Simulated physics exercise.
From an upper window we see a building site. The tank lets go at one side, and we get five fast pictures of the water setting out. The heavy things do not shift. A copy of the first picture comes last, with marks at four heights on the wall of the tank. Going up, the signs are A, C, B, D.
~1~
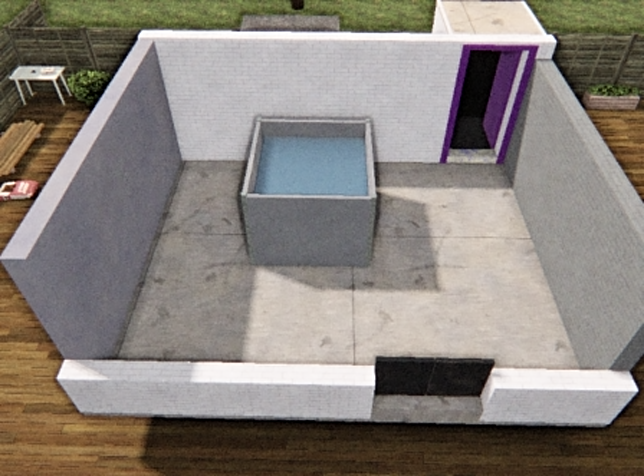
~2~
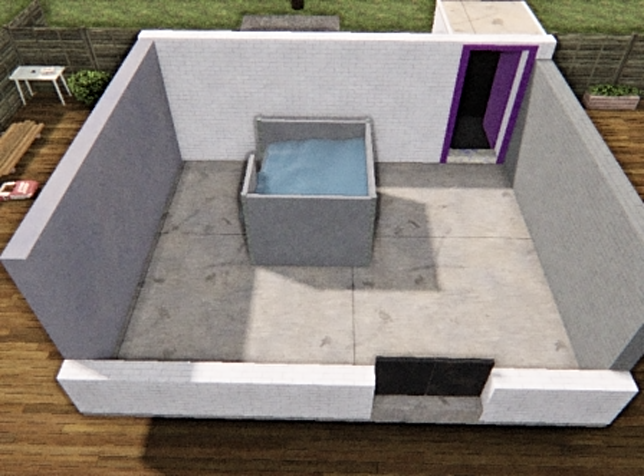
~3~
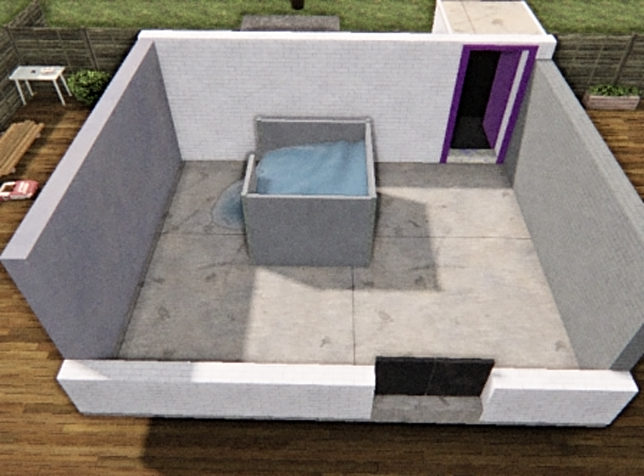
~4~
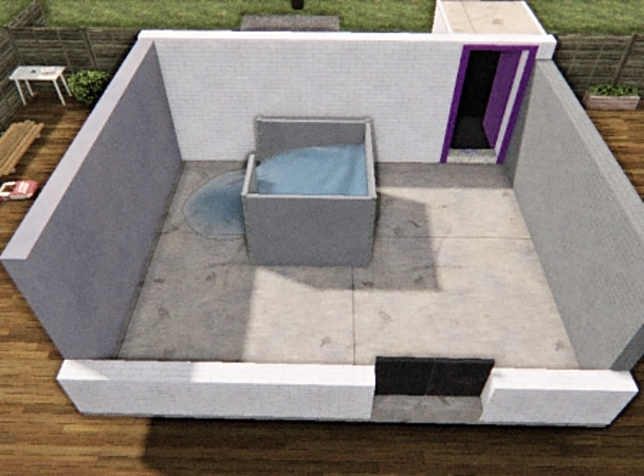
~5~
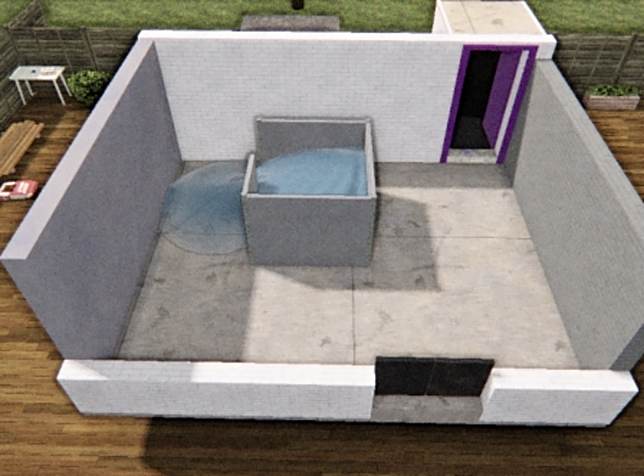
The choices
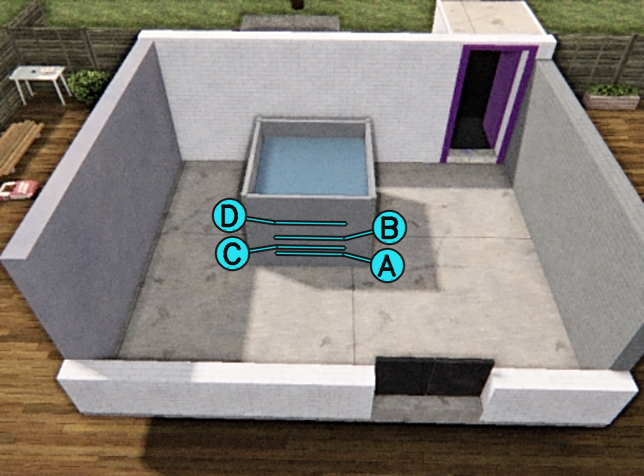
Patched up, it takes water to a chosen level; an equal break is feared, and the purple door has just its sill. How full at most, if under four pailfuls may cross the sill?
Take D.
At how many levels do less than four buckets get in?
All of the four.
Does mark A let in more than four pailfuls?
No, not at all.
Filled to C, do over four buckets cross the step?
No, not at all.
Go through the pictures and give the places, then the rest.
The first picture shows water in the tank at rest, its middle at (312, 170); foot of the purple doorway at (471, 163); shut gate at (433, 365).
In the second picture, water covers 1 % of the ground, its front hidden from here.
The third picture shows front seen at (220, 222), 3 % of the ground wet.
The fourth picture shows front seen at (187, 209), 7 % of the ground wet.
The fifth picture shows front seen at (174, 183), 13 % of the ground wet.
On the marked copy, A at (310, 253); B at (310, 237); C at (310, 247); D at (309, 223); from the bottom up A, C, B, D.
If A is chosen, nothing gets over.
If B is chosen, a splash gets over, under a bucket.
If C is chosen, nothing gets over.
If D is chosen, a bucket or two gets in.
